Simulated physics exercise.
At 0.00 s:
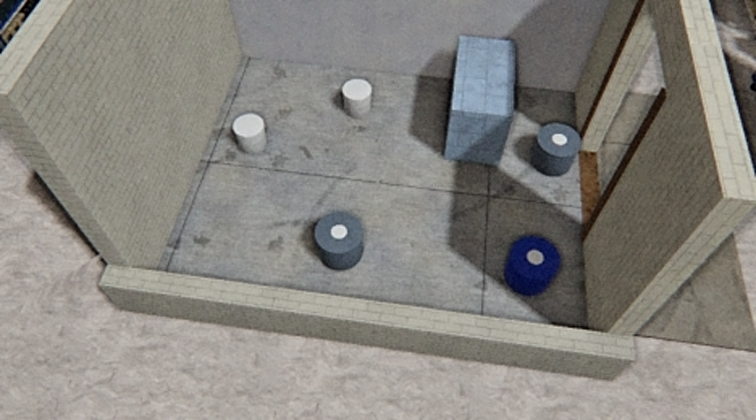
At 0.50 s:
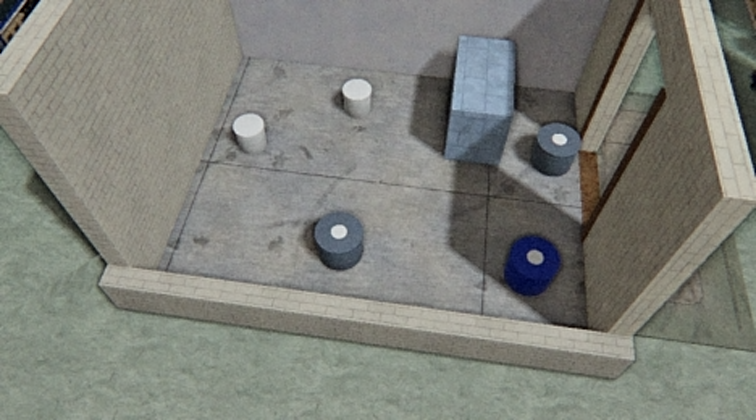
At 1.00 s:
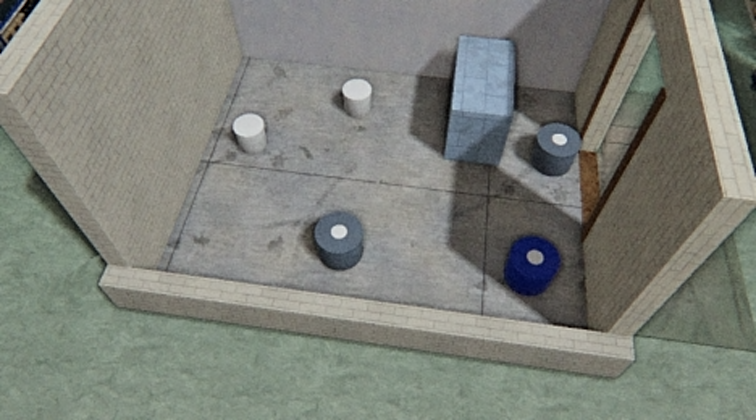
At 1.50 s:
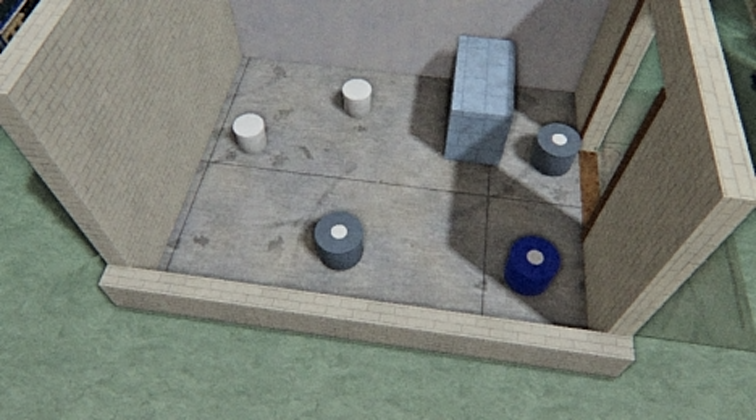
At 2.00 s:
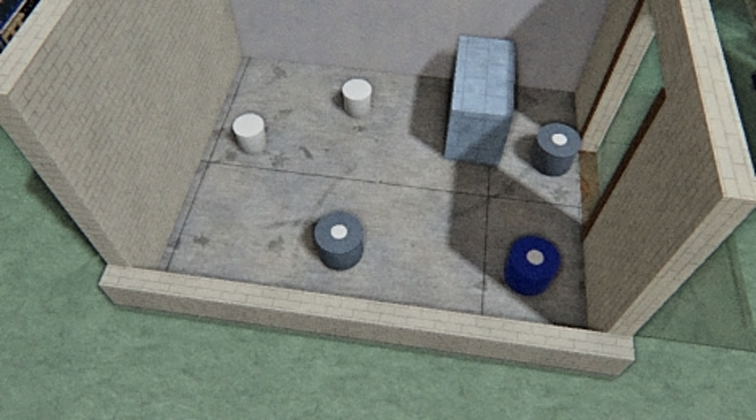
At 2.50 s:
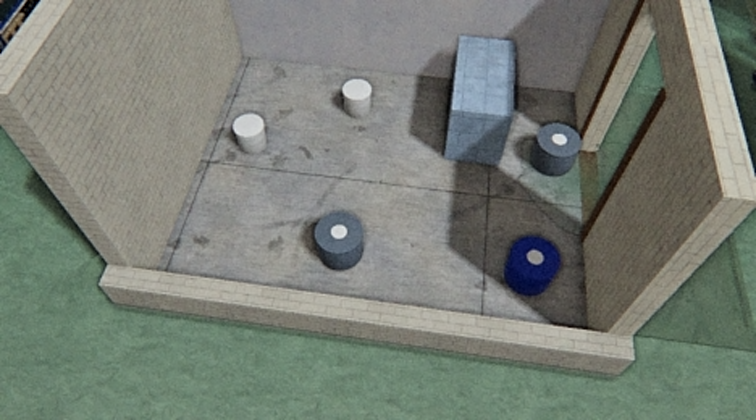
At the start, a walled room seen from above holds two white containers, two grey ones, a blue one and a tall pale block, with dry, pale ground outside. Then greenish water covers the ground outside and deepens in colour, finally reaching the doorway at right, while the containers stay still.
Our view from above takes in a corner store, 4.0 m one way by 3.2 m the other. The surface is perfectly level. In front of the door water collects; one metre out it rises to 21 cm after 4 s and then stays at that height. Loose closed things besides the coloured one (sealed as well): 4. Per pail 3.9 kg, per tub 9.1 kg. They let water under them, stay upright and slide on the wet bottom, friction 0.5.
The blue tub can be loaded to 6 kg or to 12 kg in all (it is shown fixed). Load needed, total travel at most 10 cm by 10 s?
Higher.
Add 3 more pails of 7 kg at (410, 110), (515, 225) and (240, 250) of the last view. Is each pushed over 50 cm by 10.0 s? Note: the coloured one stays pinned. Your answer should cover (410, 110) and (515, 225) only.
Respectively, not exceeded and exceeded.
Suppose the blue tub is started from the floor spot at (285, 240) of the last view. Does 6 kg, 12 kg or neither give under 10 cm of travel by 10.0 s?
The answer: No weight will do.
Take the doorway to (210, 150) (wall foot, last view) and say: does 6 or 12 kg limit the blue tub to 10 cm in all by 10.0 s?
Then no option works.
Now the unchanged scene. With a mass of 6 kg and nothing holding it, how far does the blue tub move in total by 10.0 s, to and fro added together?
About 50 cm.
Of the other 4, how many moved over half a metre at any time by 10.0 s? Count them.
Counting them up, I find 3.
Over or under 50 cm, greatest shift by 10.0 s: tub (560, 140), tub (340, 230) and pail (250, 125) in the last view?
First above the mark, second above the mark, third above the mark.
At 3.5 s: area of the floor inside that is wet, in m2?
About 2.5 m2.
After 3.5 s the blue tub would be 0 cm from its start with 6 kg and 0 cm from its start with 12 kg; 0 cm of water round it then.
After 4.5 s the blue tub would be 0 cm from its start with 6 kg and 0 cm from its start with 12 kg; 2 cm of water round it then.
After 7.0 s the blue tub would be 0 cm from its start with 6 kg and 0 cm from its start with 12 kg; 2 cm of water round it then.
After 10.0 s the blue tub would be 35 cm from its start with 6 kg and 0 cm from its start with 12 kg; 4 cm of water round it then.
